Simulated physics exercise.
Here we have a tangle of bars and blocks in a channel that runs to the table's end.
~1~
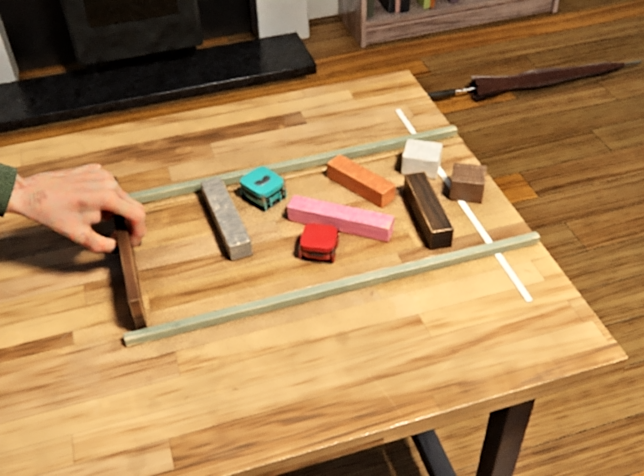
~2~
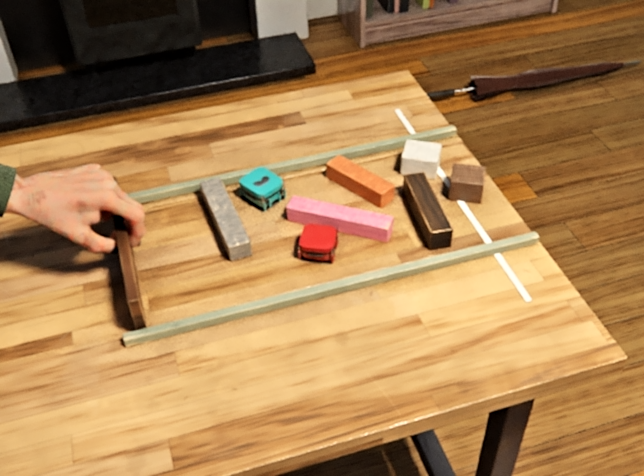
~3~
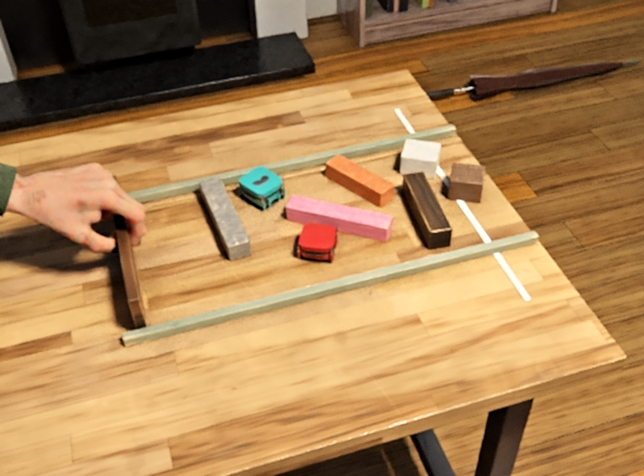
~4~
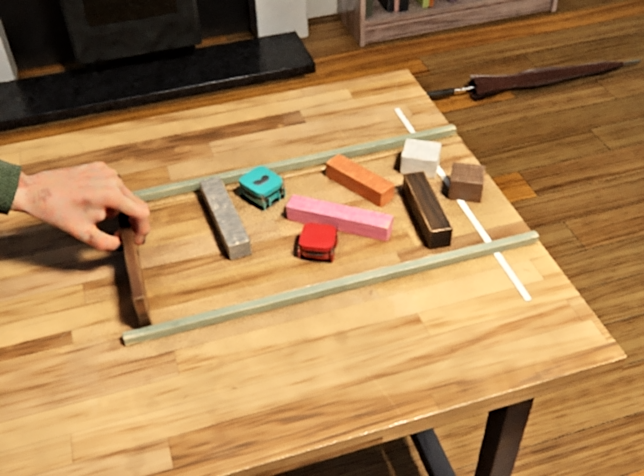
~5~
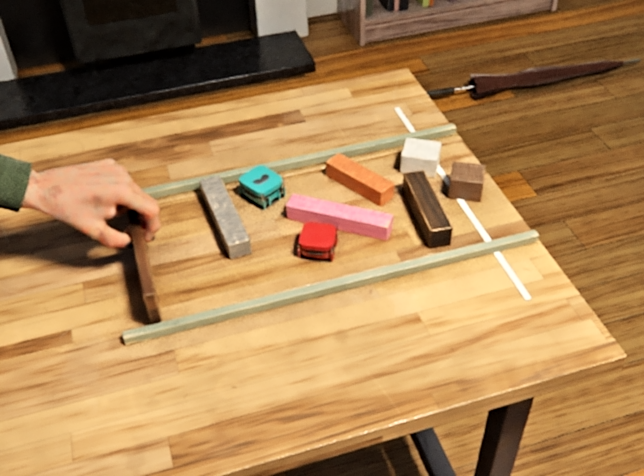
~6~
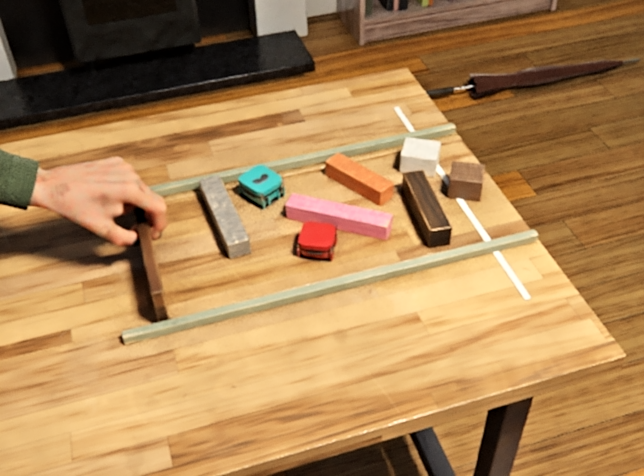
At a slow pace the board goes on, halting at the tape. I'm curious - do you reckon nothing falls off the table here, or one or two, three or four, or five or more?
I'd say three or four fall off.
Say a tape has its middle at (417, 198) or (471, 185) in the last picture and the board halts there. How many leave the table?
Floor count: 2; 6.
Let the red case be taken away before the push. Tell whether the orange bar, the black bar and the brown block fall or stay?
Note: Orange bar is off by the end; black bar is off by the end; brown block is off by the end.
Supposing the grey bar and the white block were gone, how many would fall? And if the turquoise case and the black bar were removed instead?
Tally of falls: 2 for the first try, 3 for the second.
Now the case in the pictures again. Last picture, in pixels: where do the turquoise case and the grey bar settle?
Roughly (465, 143), and the other roughly (451, 165).
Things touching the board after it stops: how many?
It ends up touching 2.
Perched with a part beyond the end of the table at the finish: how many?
The answer comes to 2.
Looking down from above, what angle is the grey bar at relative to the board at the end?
About 0°.
A little later, none off yet; brown block at rest near (466, 181); white block at rest near (420, 157); black bar at rest near (426, 207).
Next, none off yet; brown block at rest near (466, 181); white block at rest near (420, 157); black bar at rest near (429, 207).
Later still, none off yet; brown block tilted well over near (511, 176); white block shifted well along near (479, 146); black bar shifted about its own width near (491, 196).
When it is over, the number that fall off is three or four; down, orange bar, black bar, white block and brown block.
